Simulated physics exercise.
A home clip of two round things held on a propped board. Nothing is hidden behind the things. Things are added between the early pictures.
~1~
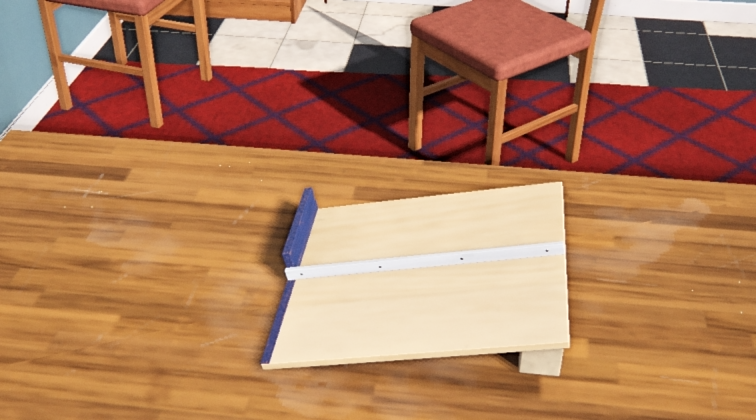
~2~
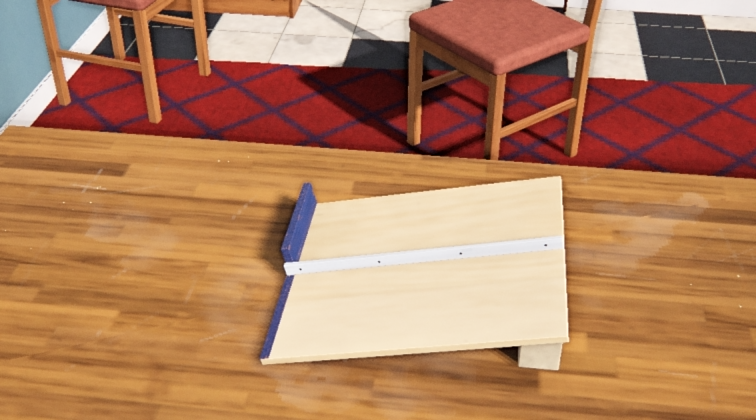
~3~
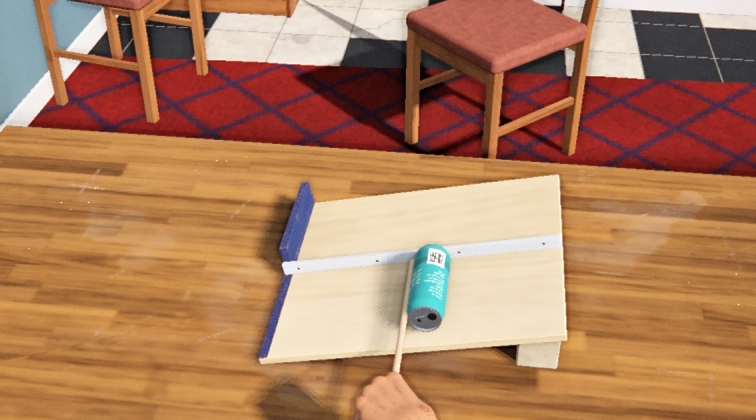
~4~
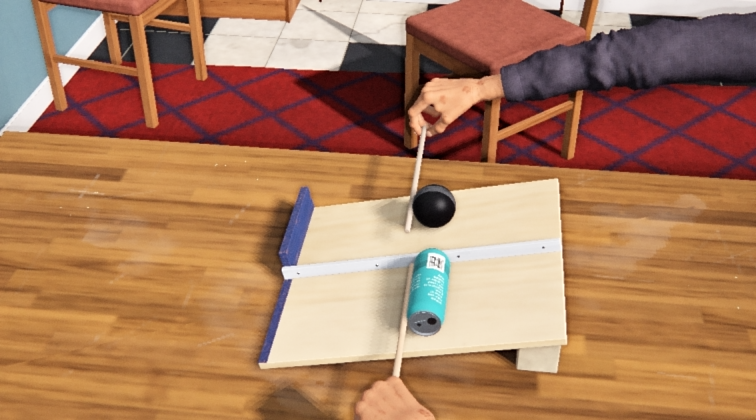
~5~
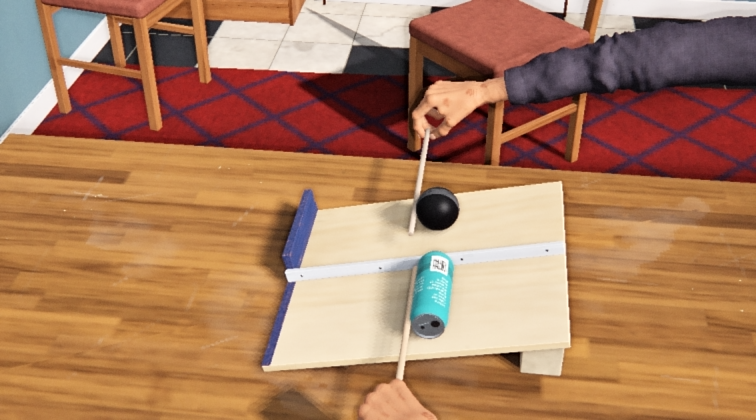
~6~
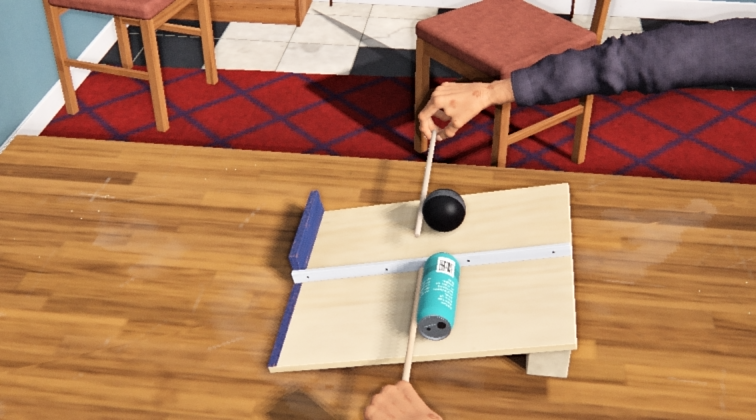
Hands with thin sticks hold a turquoise can, then a black ball, on a sloping board.
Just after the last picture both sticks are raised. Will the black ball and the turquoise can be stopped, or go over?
The black ball is held by the strip and the turquoise can goes over the end.
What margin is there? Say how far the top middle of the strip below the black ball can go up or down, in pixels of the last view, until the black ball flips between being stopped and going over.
A shift of 12 pixels, going down.
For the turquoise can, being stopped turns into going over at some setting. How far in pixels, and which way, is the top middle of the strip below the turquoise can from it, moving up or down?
Roughly 8 pixels up.
Then, 0.54 s on from there, black ball rolling on the board near (333, 224); turquoise can rolling on the board near (324, 305).
Then, 1.08 s on from there, black ball resting against the strip near (330, 224); turquoise can off the board near (70, 299).
In the end, the black ball stops on the board, near (330, 224); the turquoise can rolls off the board.
